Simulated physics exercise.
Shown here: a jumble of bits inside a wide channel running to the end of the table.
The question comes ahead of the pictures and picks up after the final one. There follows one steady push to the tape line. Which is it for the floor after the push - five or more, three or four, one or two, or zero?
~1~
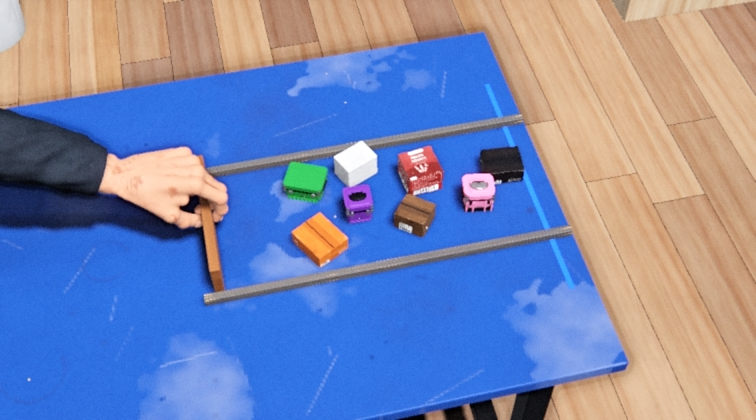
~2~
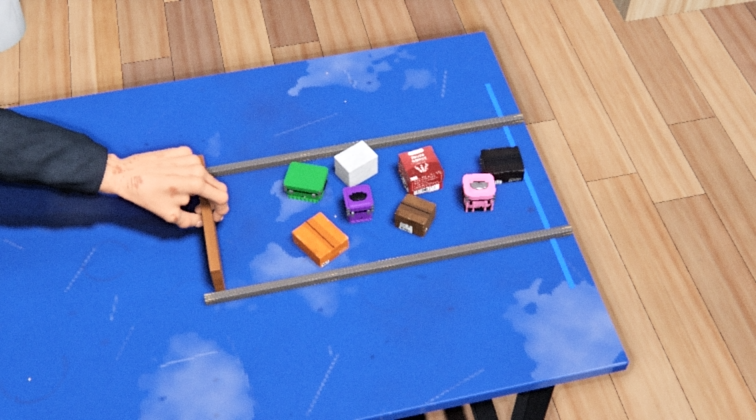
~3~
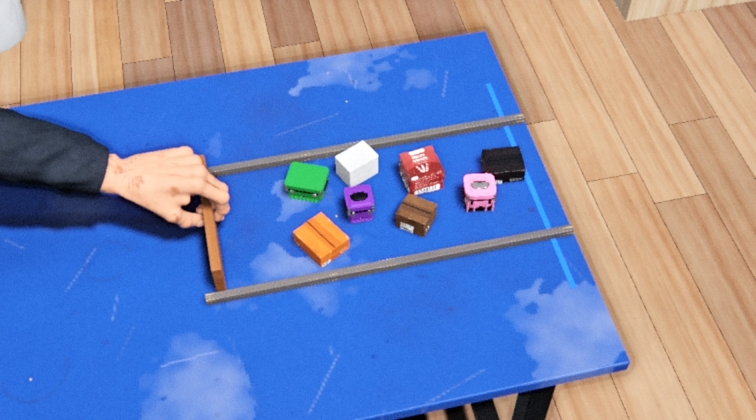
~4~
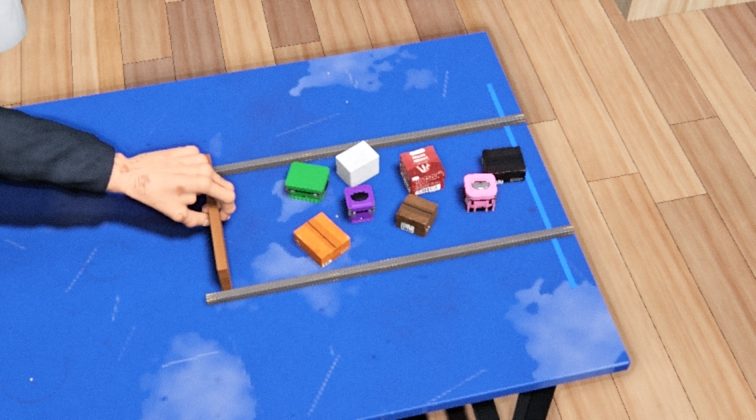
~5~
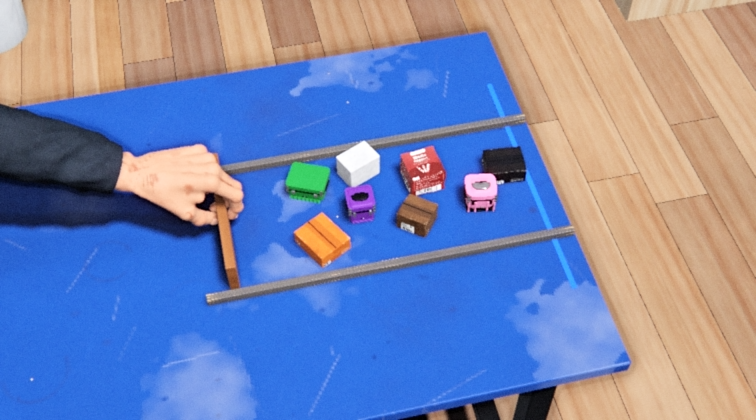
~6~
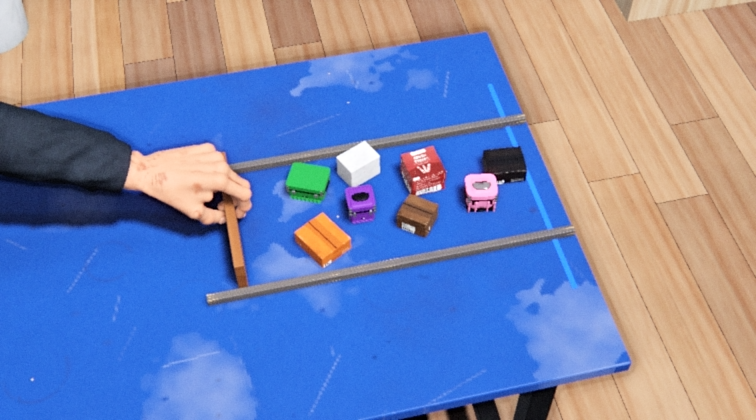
For the floor it is five or more.
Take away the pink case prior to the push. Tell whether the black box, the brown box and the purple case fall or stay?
As for the black box, it drops; the brown box drops; and the purple case holds.
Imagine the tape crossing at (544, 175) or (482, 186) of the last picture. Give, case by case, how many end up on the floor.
8 and 1 down on the floor.
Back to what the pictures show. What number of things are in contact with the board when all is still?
Result: 3 in all.
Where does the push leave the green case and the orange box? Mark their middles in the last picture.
You'll see the green case at (534, 139), with the orange box at (561, 206).
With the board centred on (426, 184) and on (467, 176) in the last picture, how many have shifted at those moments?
Moved so far: 8, then 8.
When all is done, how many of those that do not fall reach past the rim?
Count of overhanging things: 3.
A little later, none off yet; black box at rest near (504, 165); pink case at rest near (480, 193); red box at rest near (423, 172).
Next, none off yet; black box moving near (508, 163); pink case shifted about its own width near (500, 191); red box shifted about its own width near (469, 171).
Later still, none off yet; black box tilted a little near (556, 153); pink case shifted well along near (558, 181); red box shifted well along near (525, 163).
When it is over, the number that fall off is five or more; down, white block, brown box, red box, pink case and black box.
